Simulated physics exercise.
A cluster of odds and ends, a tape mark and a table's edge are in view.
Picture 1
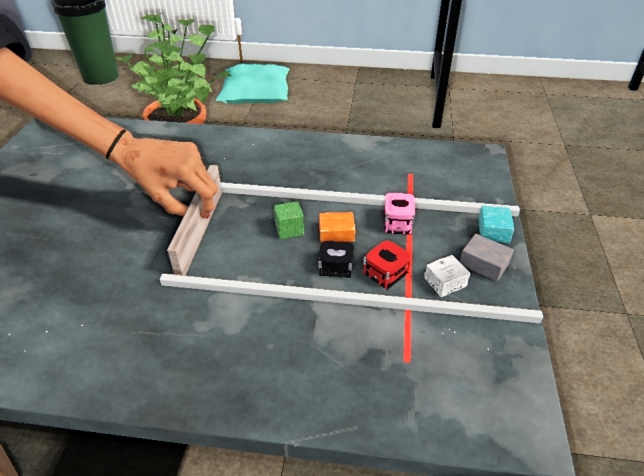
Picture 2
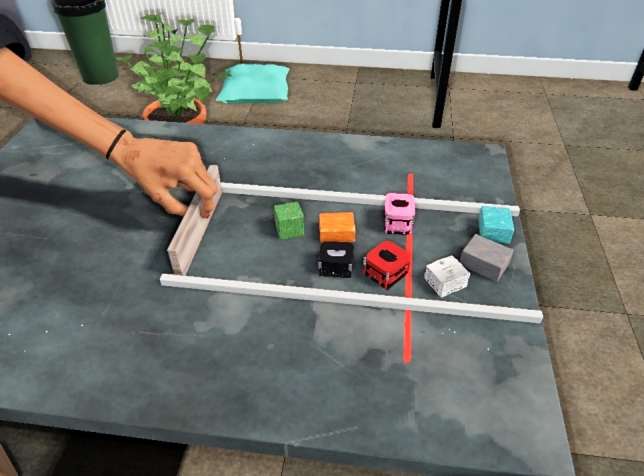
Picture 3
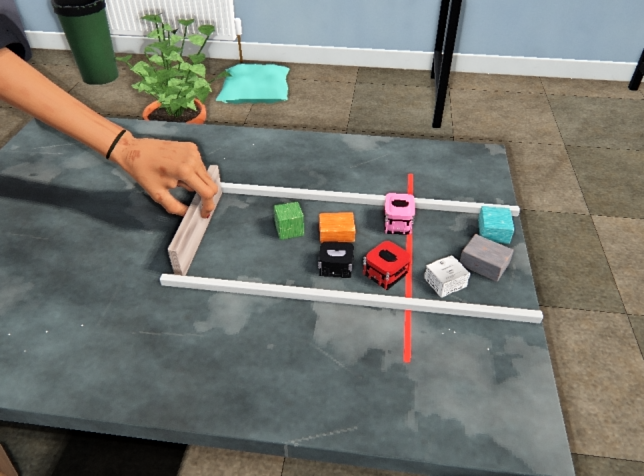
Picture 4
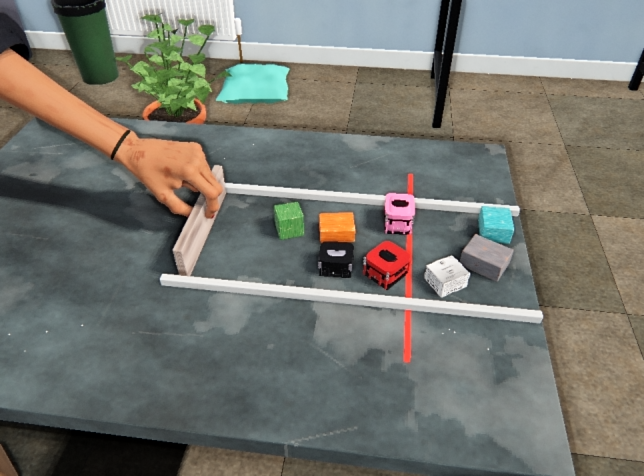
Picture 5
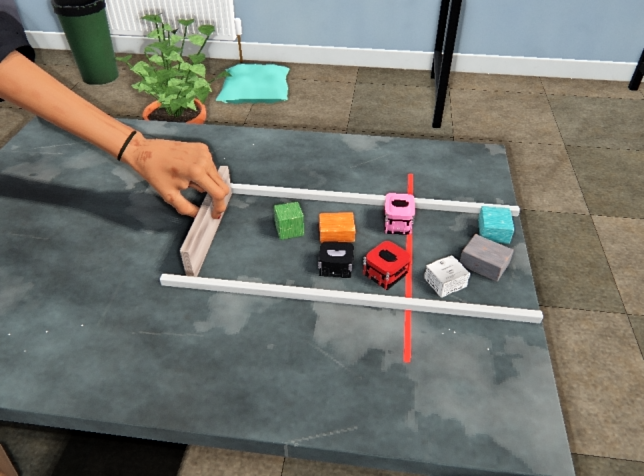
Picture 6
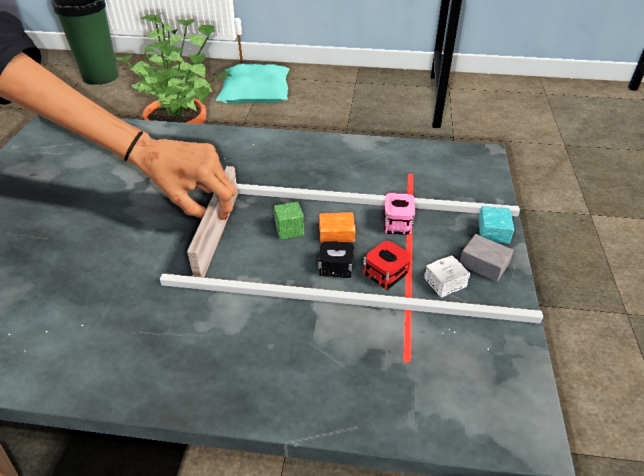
In this clip, a hand holds a board upright between two white rails on a table, at first nearly still, then slides it slightly right toward coloured blocks and small cases around a red tape line, which stay in place.
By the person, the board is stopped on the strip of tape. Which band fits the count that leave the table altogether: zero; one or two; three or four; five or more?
The number that tumble down is nil.
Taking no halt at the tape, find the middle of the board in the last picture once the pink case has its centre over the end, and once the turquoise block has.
The middle is at (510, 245) when it's the pink case, and at (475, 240) when it's the turquoise block.
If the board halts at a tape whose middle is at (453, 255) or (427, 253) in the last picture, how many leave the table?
Tallies in order: 1 and 0.
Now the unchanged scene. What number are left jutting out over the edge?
Count of overhanging things: 0.
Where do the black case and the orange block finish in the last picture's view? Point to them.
In the last picture the black case sits around (426, 269) and the orange block around (453, 243).
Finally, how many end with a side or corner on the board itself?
It touches 3.
A little later, none off yet; turquoise block at rest near (496, 224); grey block at rest near (486, 258); white box at rest near (447, 276).
When it is over, the number that fall off is zero.
